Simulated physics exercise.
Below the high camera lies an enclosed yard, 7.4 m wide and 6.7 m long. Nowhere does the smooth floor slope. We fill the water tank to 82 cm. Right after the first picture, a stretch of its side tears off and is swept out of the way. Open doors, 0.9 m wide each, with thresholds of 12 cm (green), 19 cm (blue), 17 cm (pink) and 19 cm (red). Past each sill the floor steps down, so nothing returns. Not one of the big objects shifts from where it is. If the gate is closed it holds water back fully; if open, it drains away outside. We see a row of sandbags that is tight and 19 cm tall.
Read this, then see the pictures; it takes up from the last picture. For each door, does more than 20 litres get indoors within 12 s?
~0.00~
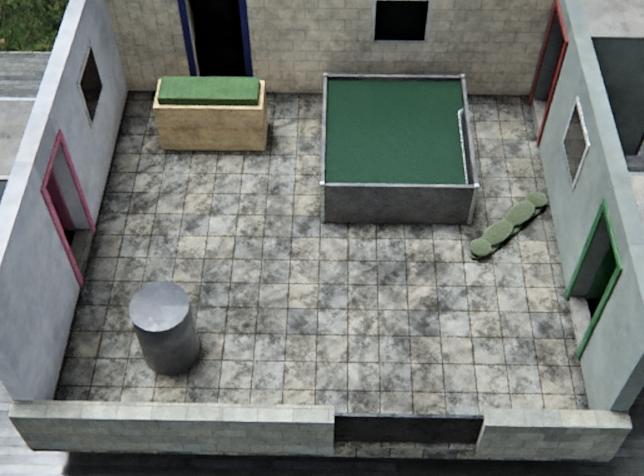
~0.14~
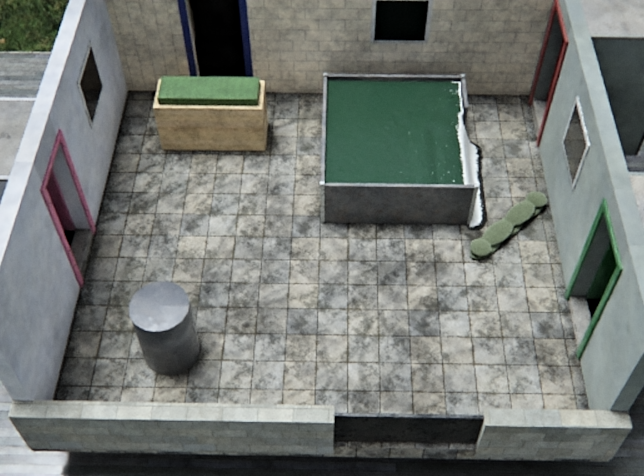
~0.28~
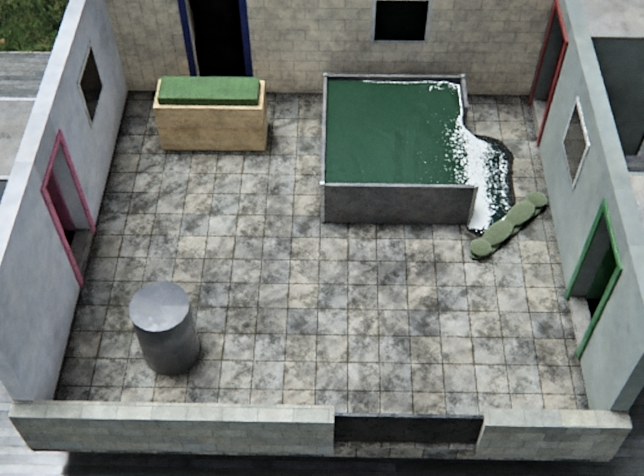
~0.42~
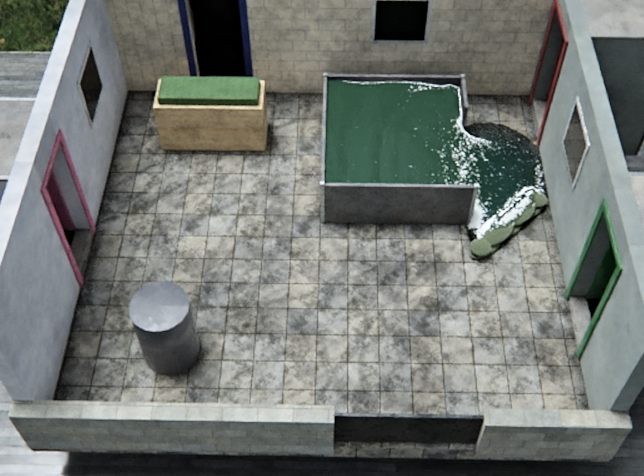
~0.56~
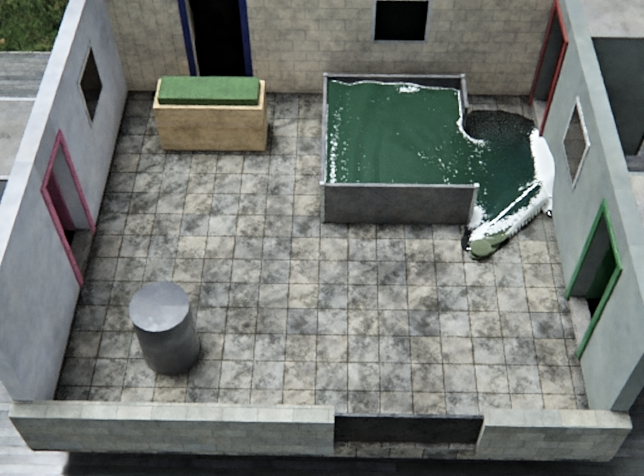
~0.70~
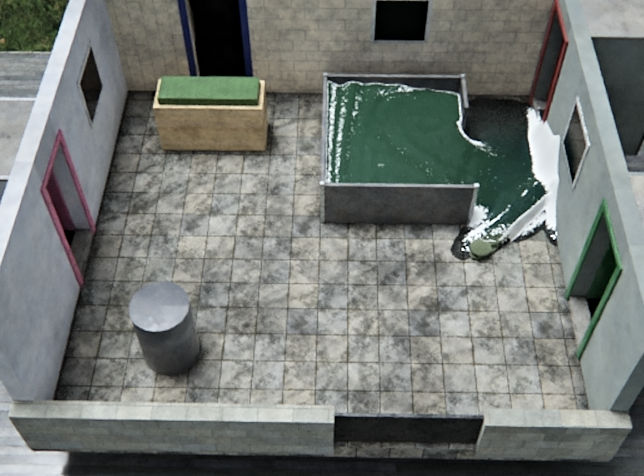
One by one: At the green door the total will be lower than the limit; at the blue door the total will be lower than the limit; at the pink door the total will be lower than the limit; at the red door the total will be higher than the limit.
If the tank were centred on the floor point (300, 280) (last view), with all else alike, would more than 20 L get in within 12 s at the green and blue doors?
Result - green door exceeds it, blue door does not exceed it.
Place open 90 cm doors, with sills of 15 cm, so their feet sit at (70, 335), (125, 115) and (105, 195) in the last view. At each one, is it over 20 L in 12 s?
Door 1: Lower; door 2: Higher; door 3: Lower.
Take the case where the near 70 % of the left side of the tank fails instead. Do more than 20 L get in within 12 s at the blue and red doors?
Checking each door against the limit: Blue does not exceed it, red does not exceed it.
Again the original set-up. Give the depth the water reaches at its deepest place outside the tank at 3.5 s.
Max depth: About 40 centimetres.
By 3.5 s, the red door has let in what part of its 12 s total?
I'd put it at about 60 per cent by that point.
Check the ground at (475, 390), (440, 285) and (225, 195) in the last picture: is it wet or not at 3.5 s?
Point 1: Reached; point 2: Reached; point 3: Unreached.
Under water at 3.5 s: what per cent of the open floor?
I'd say around 60 % is wet.
After 1.4 s water covers 20 % of the floor and is deepest (66 cm) near (547, 192); green door 5 cm at the sill, 0 L in, blue door not reached, pink door not reached, red door 28 cm at the sill, 10 L in.
After 2.2 s water covers 35 % of the floor and is deepest (58 cm) near (530, 103); green door 13 cm at the sill, 0 L in, blue door not reached, pink door not reached, red door 33 cm at the sill, 40 L in.
After 3.5 s water covers 60 % of the floor and is deepest (40 cm) near (531, 110); green door 8 cm at the sill, 1 L in, blue door 9 cm at the sill, 0 L in, pink door not reached, red door 33 cm at the sill, 117 L in.
After 7.0 s water covers 90 % of the floor and is deepest (24 cm) near (203, 113); green door 4 cm at the sill, 1 L in, blue door 10 cm at the sill, 0 L in, pink door 7 cm at the sill, 0 L in, red door 19 cm at the sill, 199 L in.
After 12.0 s water covers 100 % of the floor and is deepest (18 cm) near (333, 94); green door 3 cm at the sill, 1 L in, blue door 15 cm at the sill, 0 L in, pink door 11 cm at the sill, 0 L in, red door 15 cm at the sill, 200 L in.
